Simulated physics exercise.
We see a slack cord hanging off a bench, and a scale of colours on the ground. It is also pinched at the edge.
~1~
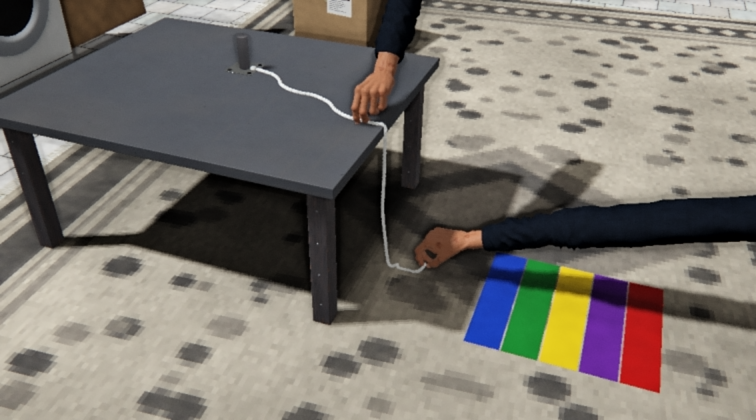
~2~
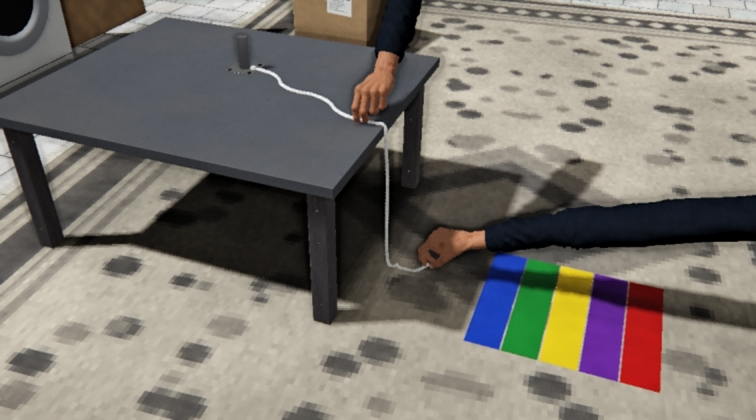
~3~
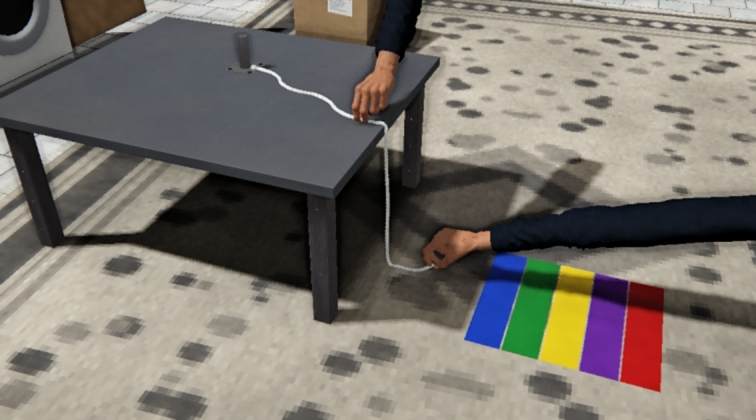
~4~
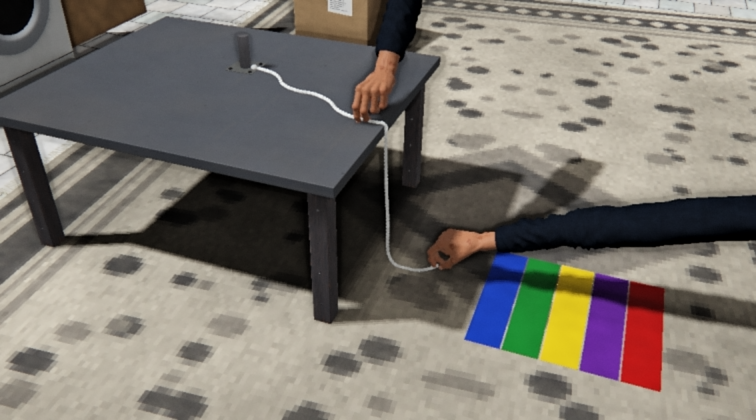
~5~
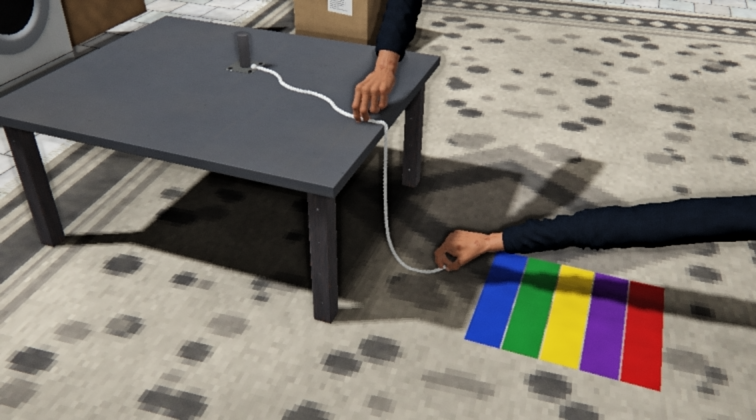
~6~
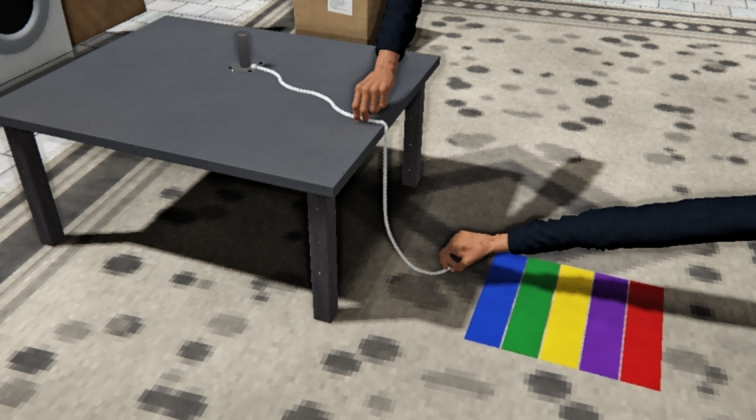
White cord's lower end being drawn slowly right by a hand near coloured stripes, while another hand pinches it at the table edge.
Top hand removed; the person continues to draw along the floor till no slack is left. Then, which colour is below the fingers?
The green one is below them.
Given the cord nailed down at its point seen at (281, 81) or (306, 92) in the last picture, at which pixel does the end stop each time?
Taking the tries in turn, you get (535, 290) and then (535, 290).
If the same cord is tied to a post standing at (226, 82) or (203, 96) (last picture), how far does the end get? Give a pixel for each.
Roughly (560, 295) and (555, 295).
Soon after, end near (469, 272); short of the strips.
Then, end near (514, 283); over blue.
At full stretch, end near (541, 289); over green. It gets as far as the green strip.
